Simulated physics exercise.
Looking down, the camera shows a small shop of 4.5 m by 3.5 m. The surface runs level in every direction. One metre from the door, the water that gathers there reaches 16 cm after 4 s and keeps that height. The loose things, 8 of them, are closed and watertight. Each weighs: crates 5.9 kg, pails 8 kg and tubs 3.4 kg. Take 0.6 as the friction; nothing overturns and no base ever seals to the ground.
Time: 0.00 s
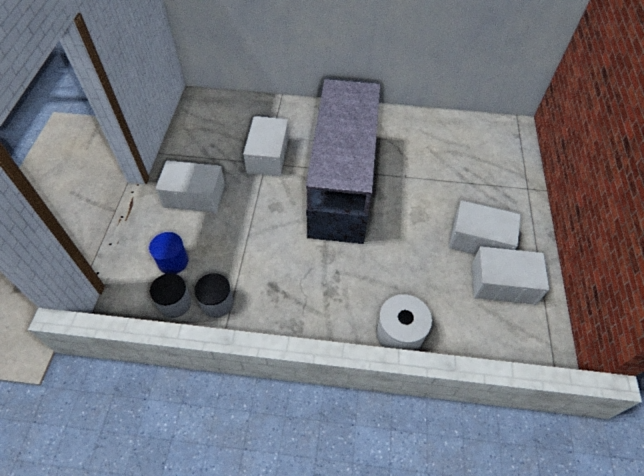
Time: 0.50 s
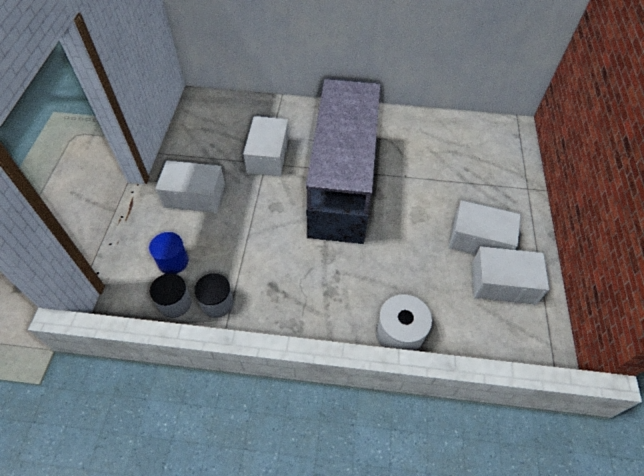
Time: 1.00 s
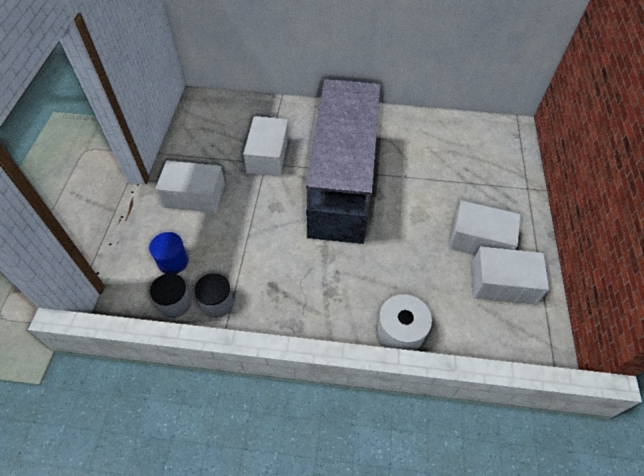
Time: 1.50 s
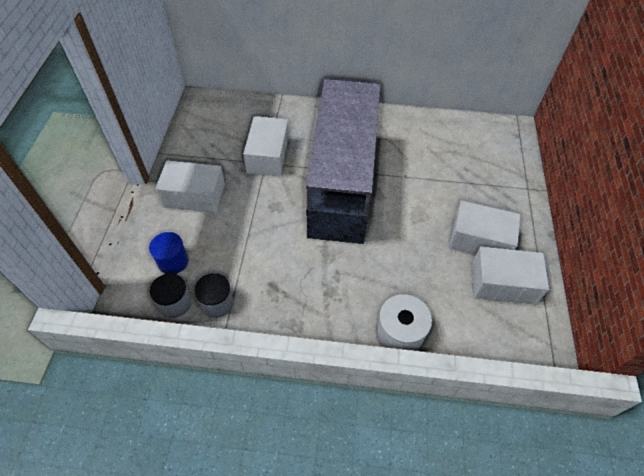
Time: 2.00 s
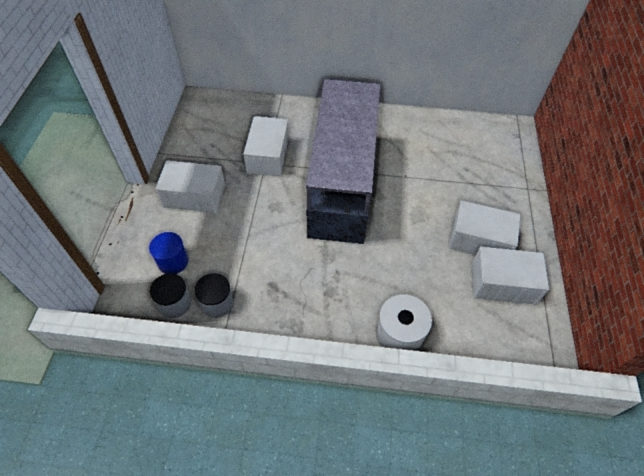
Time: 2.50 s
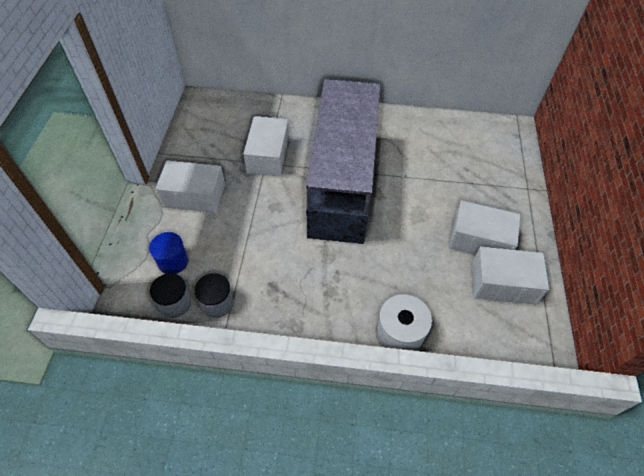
Shallow water spreading over the ground outside and edging through the left doorway, while the blue pail, tubs and pale blocks stay still.
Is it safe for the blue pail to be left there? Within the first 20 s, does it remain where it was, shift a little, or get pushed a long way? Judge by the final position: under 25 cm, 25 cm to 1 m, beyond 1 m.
It gets pushed a long way.
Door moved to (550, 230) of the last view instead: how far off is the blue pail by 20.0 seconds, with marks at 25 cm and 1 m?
Well, the blue pail ends up distant in that setup.
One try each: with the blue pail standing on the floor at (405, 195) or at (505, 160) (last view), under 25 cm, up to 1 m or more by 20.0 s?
First try it drifts well away, second try it goes a bit.
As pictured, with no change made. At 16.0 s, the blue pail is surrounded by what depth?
Roughly 12 cm deep.
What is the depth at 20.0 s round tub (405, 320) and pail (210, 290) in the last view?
Depth approx. 15 cm / 15 cm.
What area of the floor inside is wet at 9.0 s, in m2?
Somewhere around 14 m2, roughly.
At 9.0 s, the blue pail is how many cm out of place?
It is about 150 cm out of place by then.
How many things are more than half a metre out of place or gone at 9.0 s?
By my reckoning, 4.
After 4.0 s the blue pail is near (170, 247), 0.0 m from its start, aground; 0 afloat.
After 9.0 s the blue pail is near (330, 268), 1.6 m from its start, aground; 4 afloat.
After 16.0 s the blue pail is near (506, 235), 3.3 m from its start, afloat; 7 afloat.
After 20.0 s the blue pail is near (438, 167), 2.9 m from its start, afloat; 8 afloat.
